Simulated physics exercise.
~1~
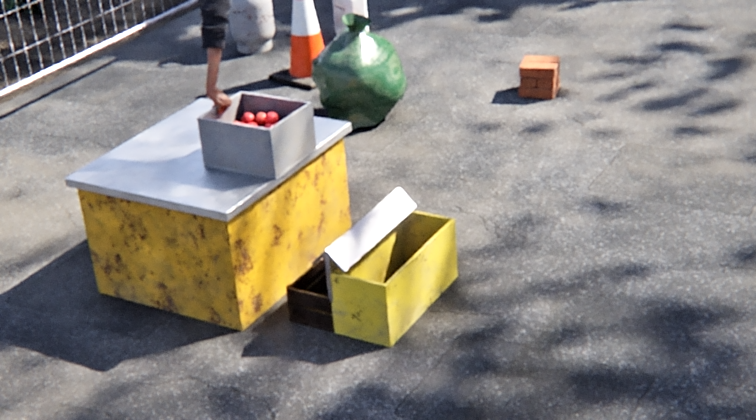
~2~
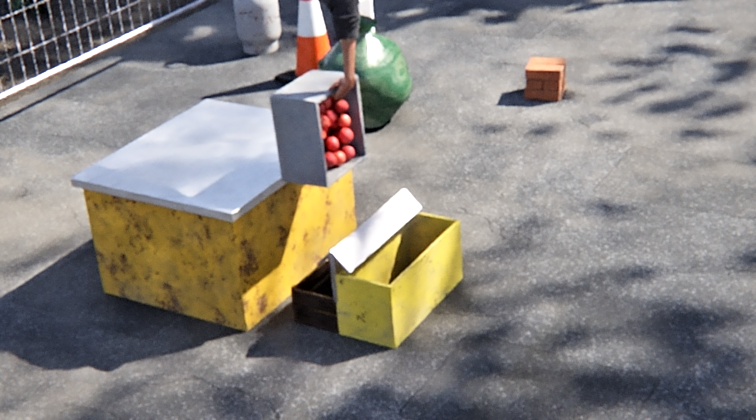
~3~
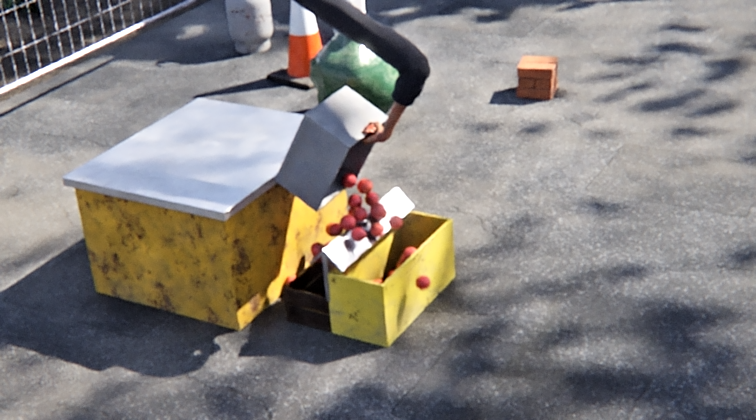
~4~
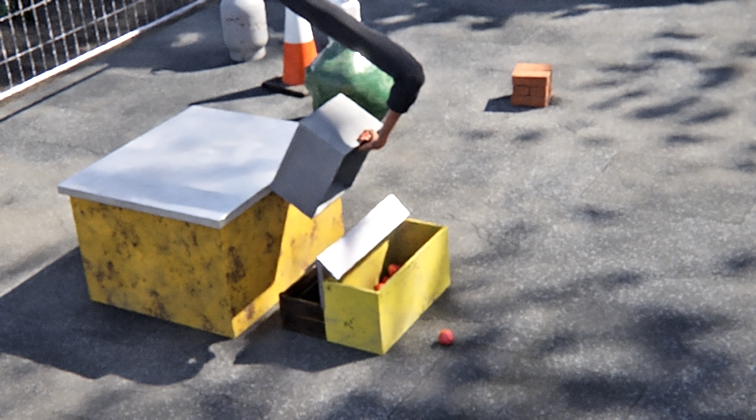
An arm lifting a grey crate off a bench and tipping red tomatoes over a ridge, one lying beside the yellow tote.
